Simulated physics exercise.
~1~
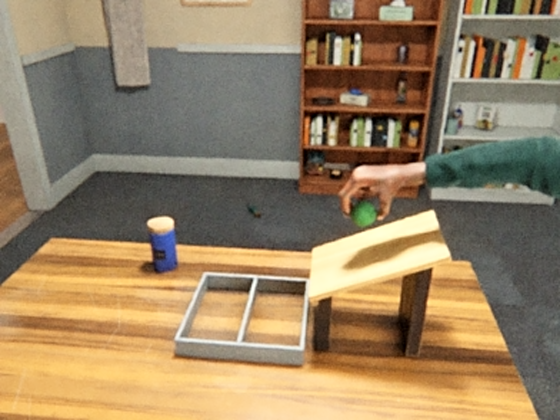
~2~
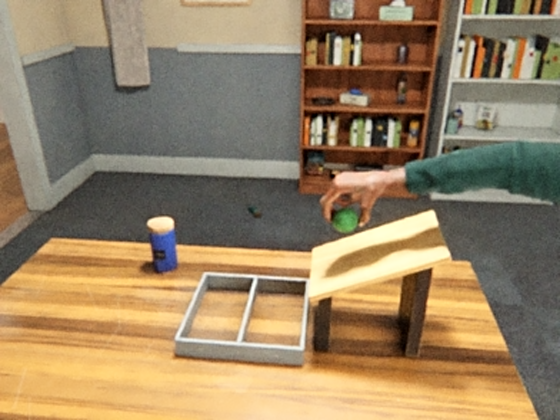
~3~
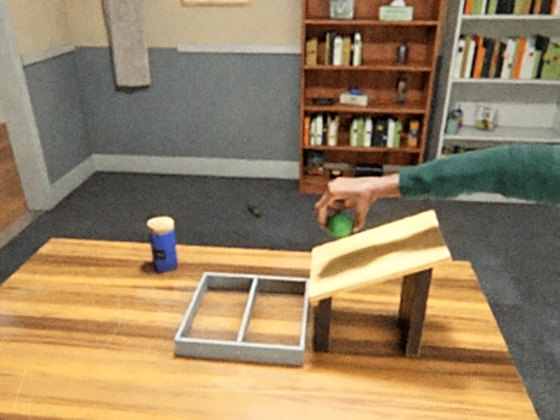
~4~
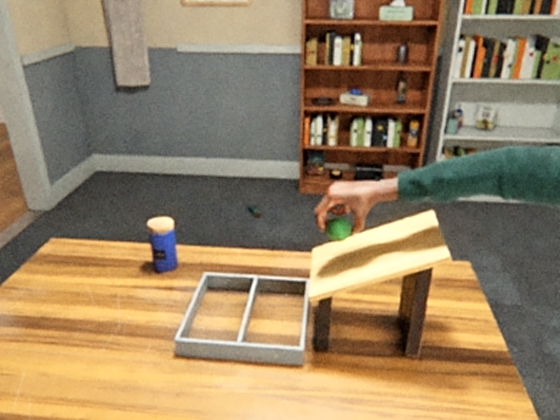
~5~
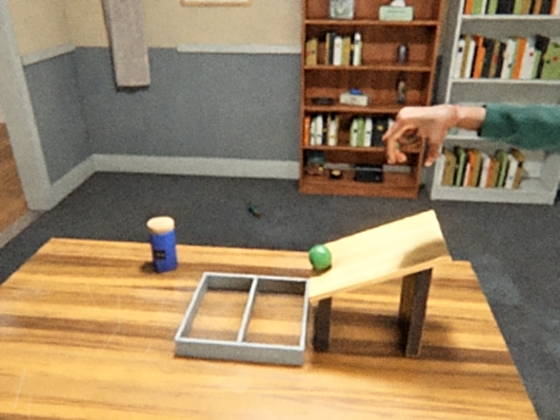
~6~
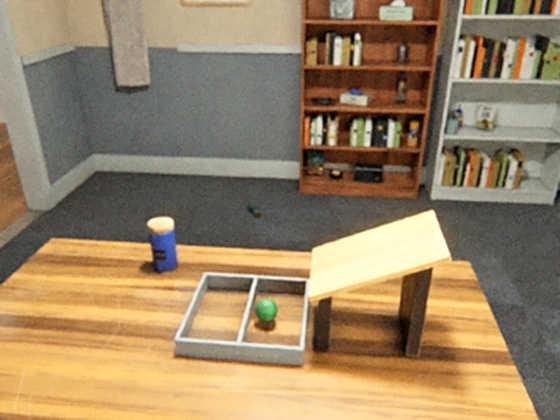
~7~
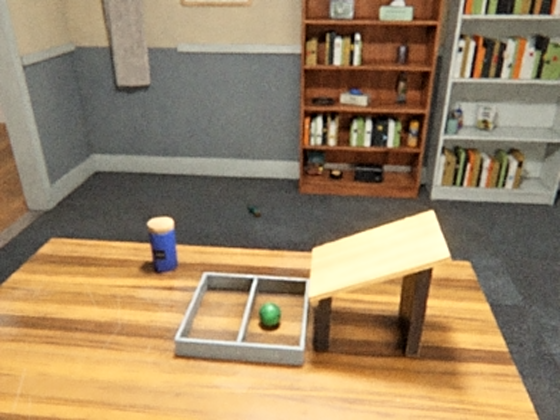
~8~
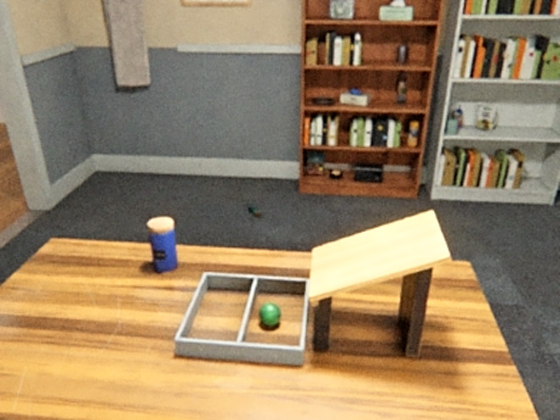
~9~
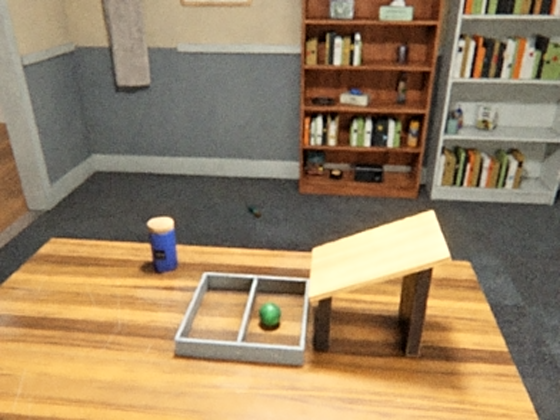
A hand in a green sleeve holds a small green ball over a sloping wooden board on a striped wooden table, seen from slightly above in a room with bookshelves behind. To the left of the board lies a grey open tray with two bays, and a blue jar with a pale top stands farther back on the left. The hand moves the ball left and down toward the board's low end. It lets go and draws back to the right as the ball drops off the edge. The ball lands in the nearer bay, beside the board, and rests there while the jar stays put.
